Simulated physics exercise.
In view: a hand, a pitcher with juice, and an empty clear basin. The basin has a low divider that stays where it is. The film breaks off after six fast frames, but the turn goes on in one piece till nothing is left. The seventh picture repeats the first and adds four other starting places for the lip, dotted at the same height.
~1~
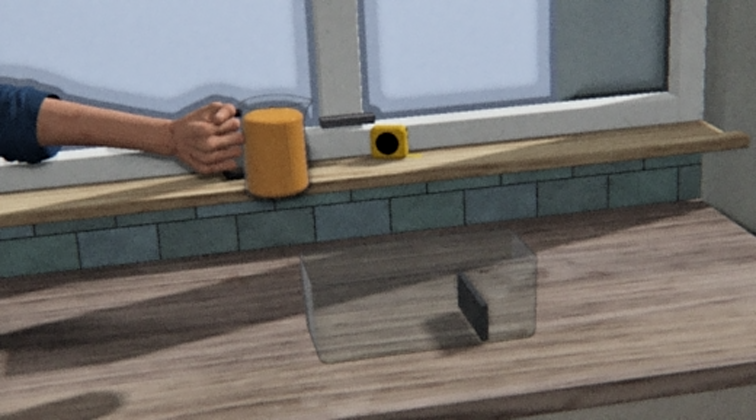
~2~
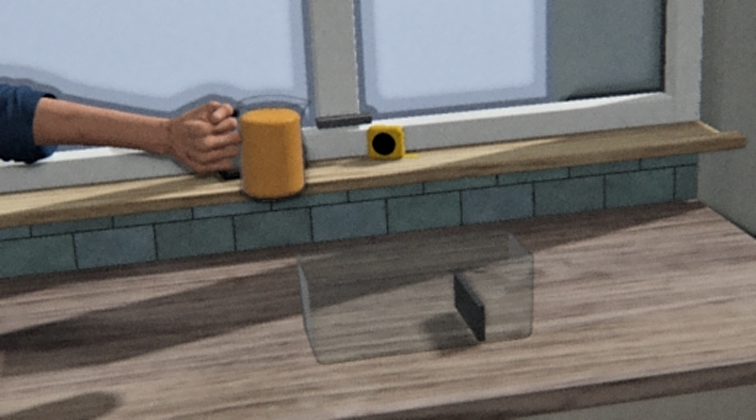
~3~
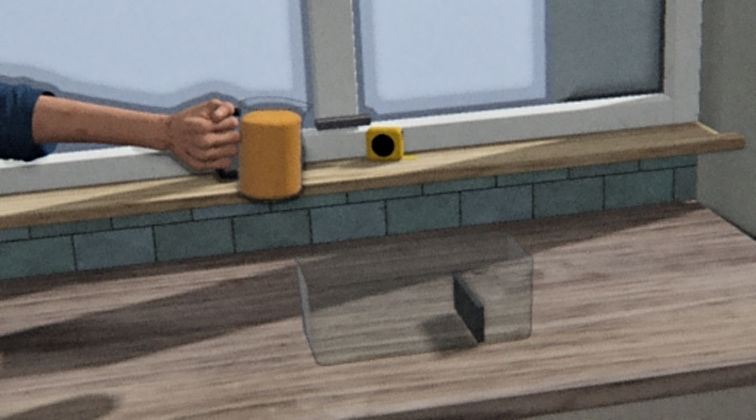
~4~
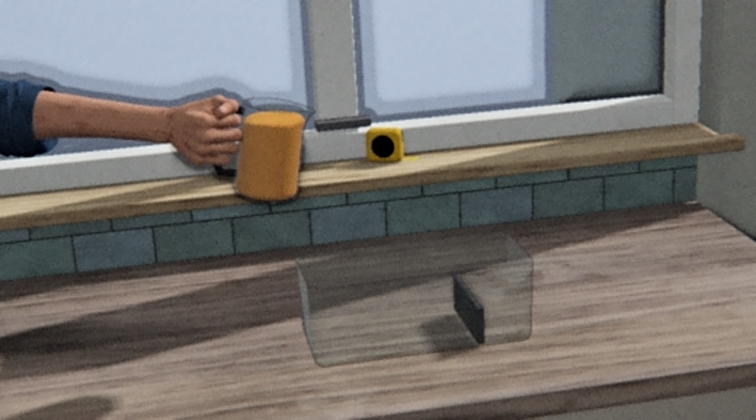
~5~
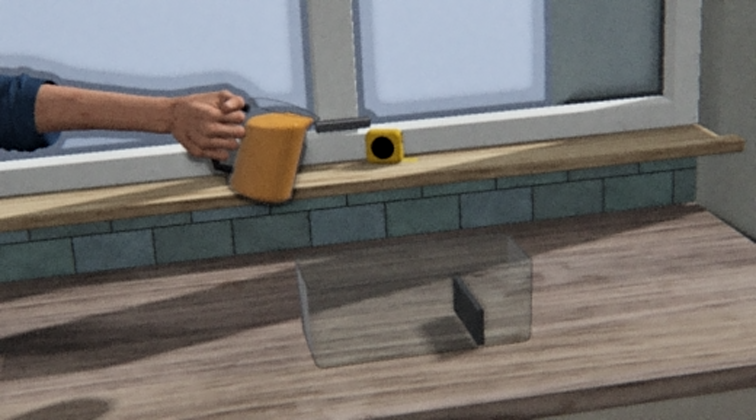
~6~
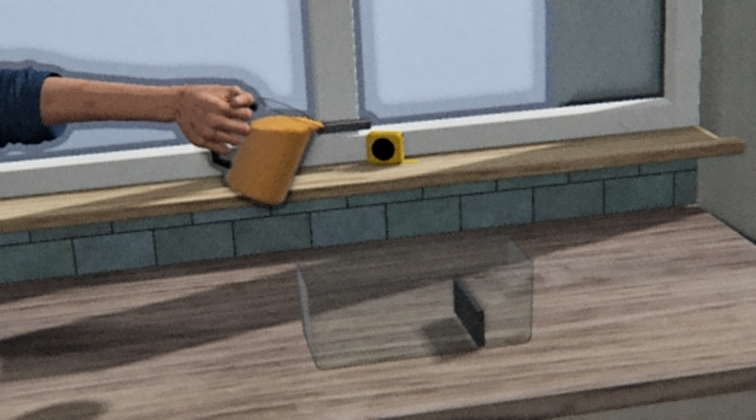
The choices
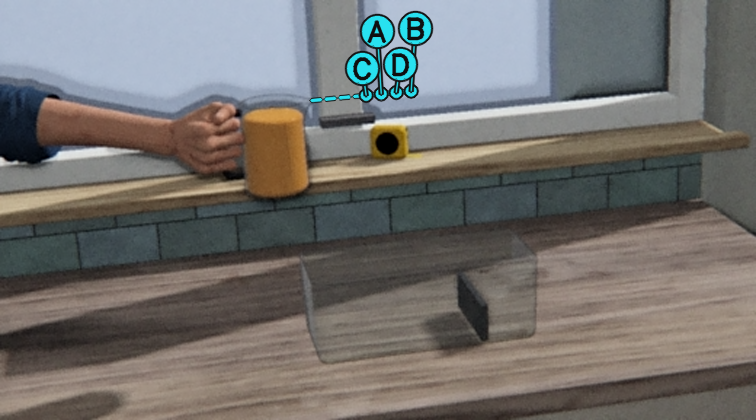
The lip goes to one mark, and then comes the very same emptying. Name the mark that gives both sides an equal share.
Choose D.
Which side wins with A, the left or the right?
More ends on the left.
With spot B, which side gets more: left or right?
More ends on the right.
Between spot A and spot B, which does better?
B.
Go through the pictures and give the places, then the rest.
Upright, lip at (312, 100); basin from (318, 363) to (535, 335); top of the wall at (472, 288); nothing has left yet.
Upright, lip at (309, 101); nothing has left yet.
Tipped about 5°, lip at (311, 105); nothing has left yet.
Tipped about 10°, lip at (315, 110); nothing has left yet.
Tipped about 18°, lip at (319, 118); nothing has left yet.
Tipped about 27°, lip at (324, 127); nothing has left yet.
On the marked copy, A at (381, 93); B at (411, 91); C at (366, 95); D at (396, 92).
For spot A, about 93 % ends left of the wall and 4 % right of it; 3 % is lost outside.
For spot B, about 20 % ends left of the wall and 77 % right of it; 3 % is lost outside.
For spot C, about 94 % ends left of the wall and 3 % right of it; 3 % is lost outside.
For spot D, about 48 % ends left of the wall and 50 % right of it.
